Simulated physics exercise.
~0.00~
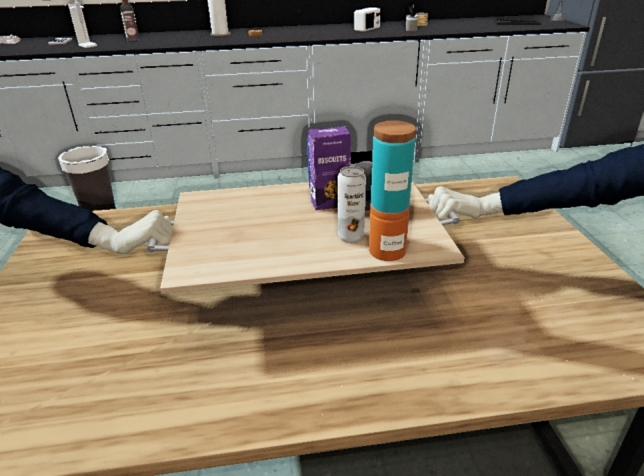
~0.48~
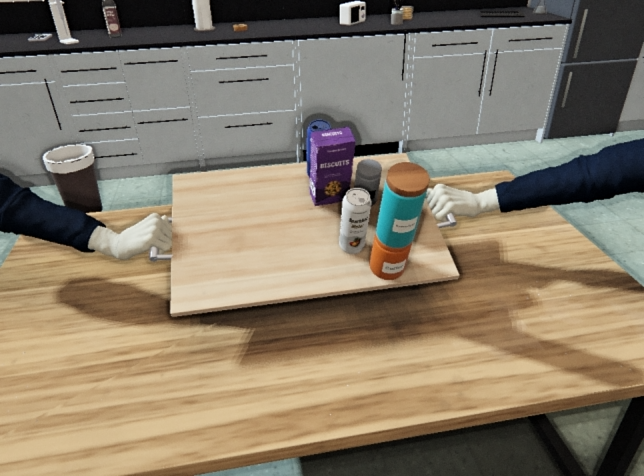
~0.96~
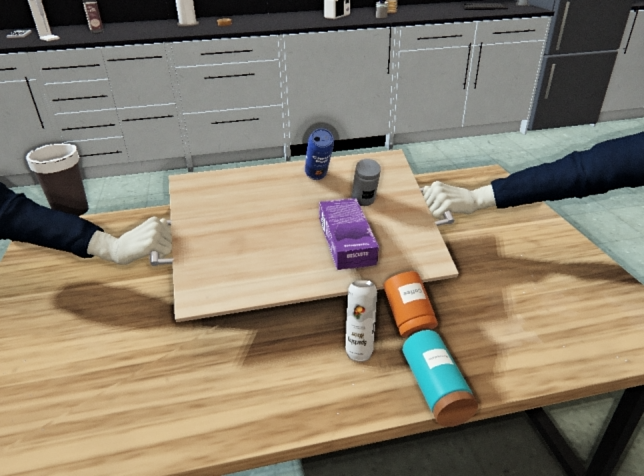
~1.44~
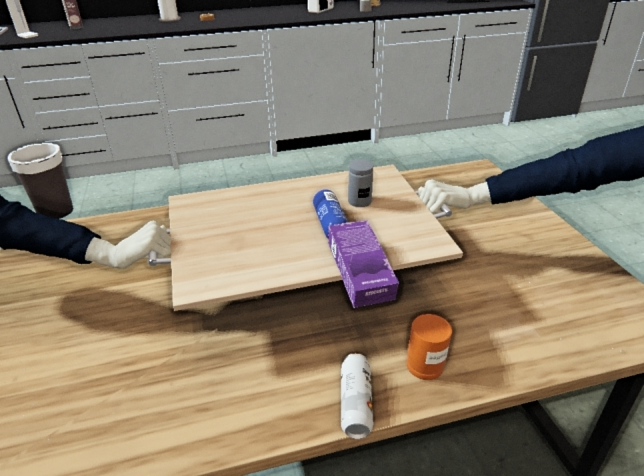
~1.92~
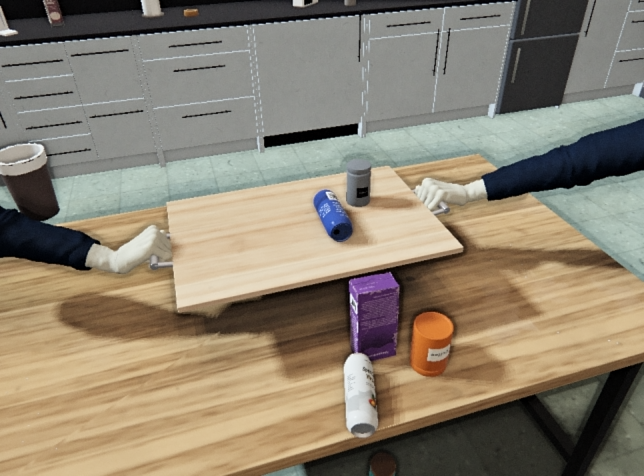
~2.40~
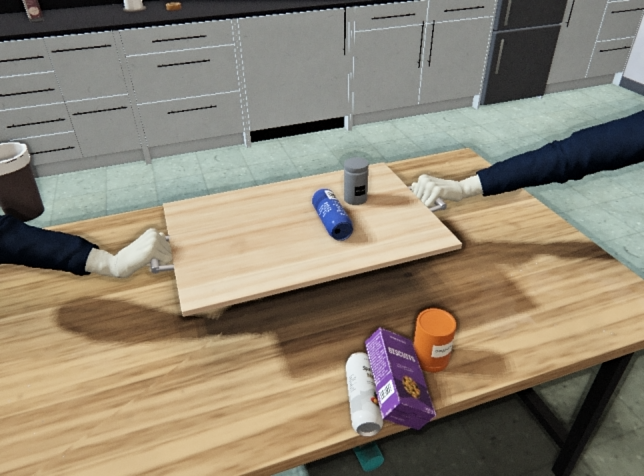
The tray dips toward the viewer, spilling four items, while the blue and grey containers stay aboard.
